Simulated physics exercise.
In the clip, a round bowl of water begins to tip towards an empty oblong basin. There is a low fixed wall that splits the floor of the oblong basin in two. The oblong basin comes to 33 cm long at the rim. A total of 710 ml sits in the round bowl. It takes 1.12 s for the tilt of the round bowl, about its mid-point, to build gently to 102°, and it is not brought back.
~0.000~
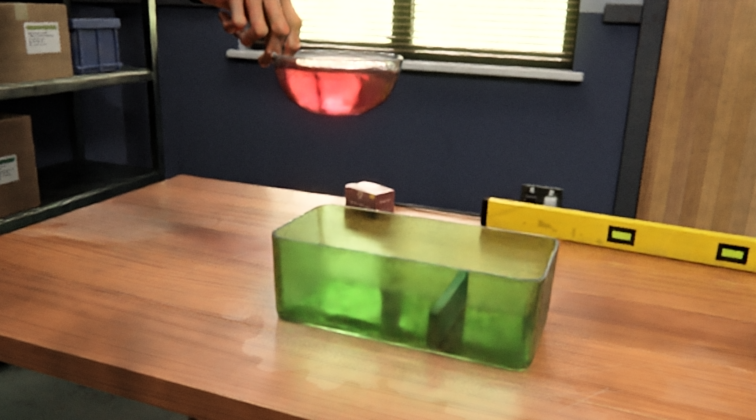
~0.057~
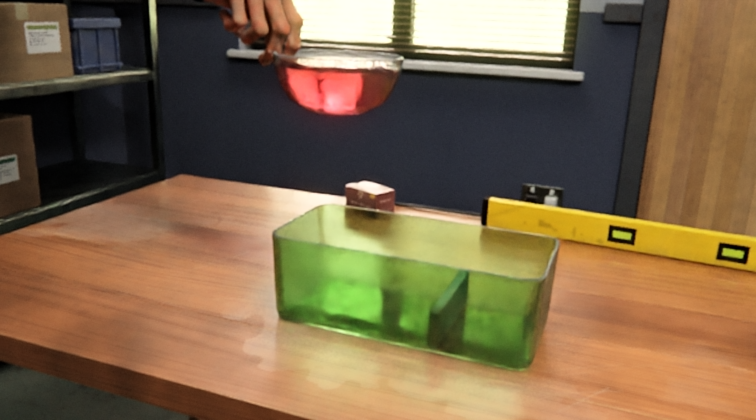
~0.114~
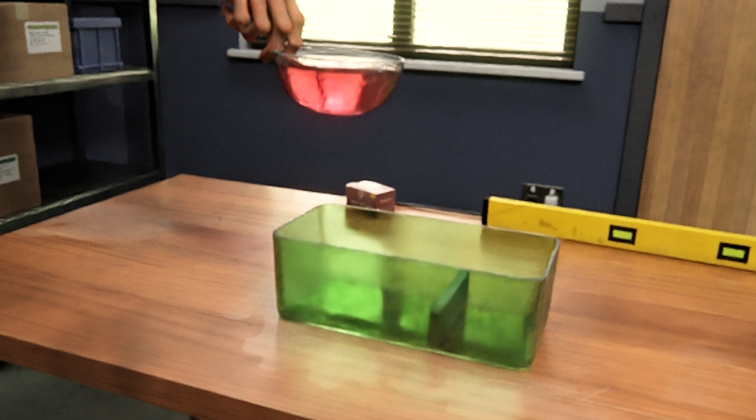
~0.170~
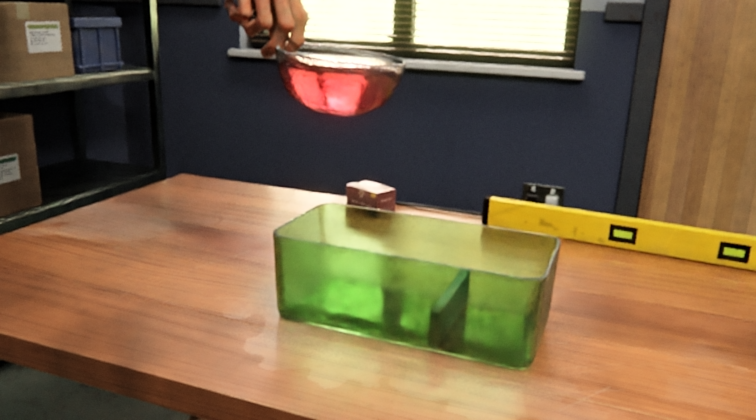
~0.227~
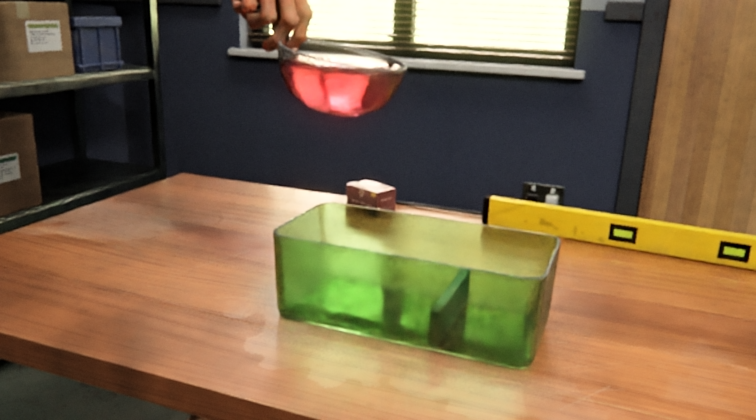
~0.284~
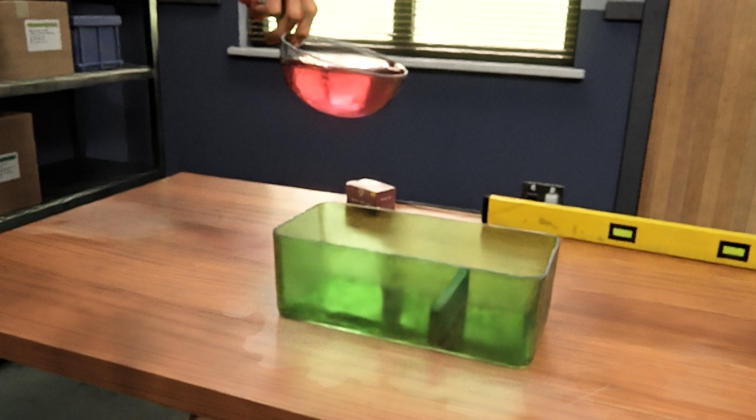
A hand holds a round bowl of pinkish liquid above a green basin and gently tilts it rightward.
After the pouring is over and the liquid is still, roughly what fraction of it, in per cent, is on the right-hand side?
Roughly 44 out of 100 parts.
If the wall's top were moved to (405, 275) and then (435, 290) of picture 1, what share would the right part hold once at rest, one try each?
Result: 90 per cent, then 65 per cent.
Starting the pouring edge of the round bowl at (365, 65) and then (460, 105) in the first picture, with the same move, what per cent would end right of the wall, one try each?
Try 1: 5 %; try 2: 85 %.
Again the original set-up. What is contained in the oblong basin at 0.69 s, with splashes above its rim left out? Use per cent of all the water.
Roughly 26 percent of it.
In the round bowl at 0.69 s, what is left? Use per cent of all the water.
Near 32 in a hundred.
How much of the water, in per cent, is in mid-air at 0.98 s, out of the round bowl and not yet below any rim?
Around 8 percent of it is airborne.
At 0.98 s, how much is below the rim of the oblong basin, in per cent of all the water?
Some 90 percent of the total.
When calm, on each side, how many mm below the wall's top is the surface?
I'd say some 34 mm on the left and some 28 mm on the right.
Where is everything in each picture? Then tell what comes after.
The first picture shows tilt 0°; pouring edge (398, 61); surface from (286, 60) to (397, 68); the oblong basin's rim runs from (297, 219) to (551, 260); the wall's top is at (451, 291).
The second picture shows tilt 1°; pouring edge (399, 61); surface from (287, 60) to (397, 68).
The third picture shows tilt 3°; pouring edge (399, 63); surface from (288, 58) to (398, 69).
The fourth picture shows tilt 6°; pouring edge (401, 67); surface from (291, 58) to (399, 69).
The fifth picture shows tilt 10°; pouring edge (402, 71); surface from (292, 57) to (400, 69).
The sixth picture shows tilt 15°; pouring edge (402, 77); surface from (293, 58) to (404, 71); 1 per cent is over the edge.
After 0.69 s the tilt is 69° and 32 per cent is still to pour, 10 is left of the wall and 15 right of it.
After 0.98 s the tilt is 98° and 1 per cent is still to pour, 48 is left of the wall and 43 right of it.
After 1.29 s the tilt is 102° and 0 per cent is still to pour, 54 is left of the wall and 44 right of it.
After 1.62 s the tilt is 102° and 0 per cent is still to pour, 54 is left of the wall and 44 right of it.
In the end 54 per cent lies left of the wall, 44 right of it and 2 outside.
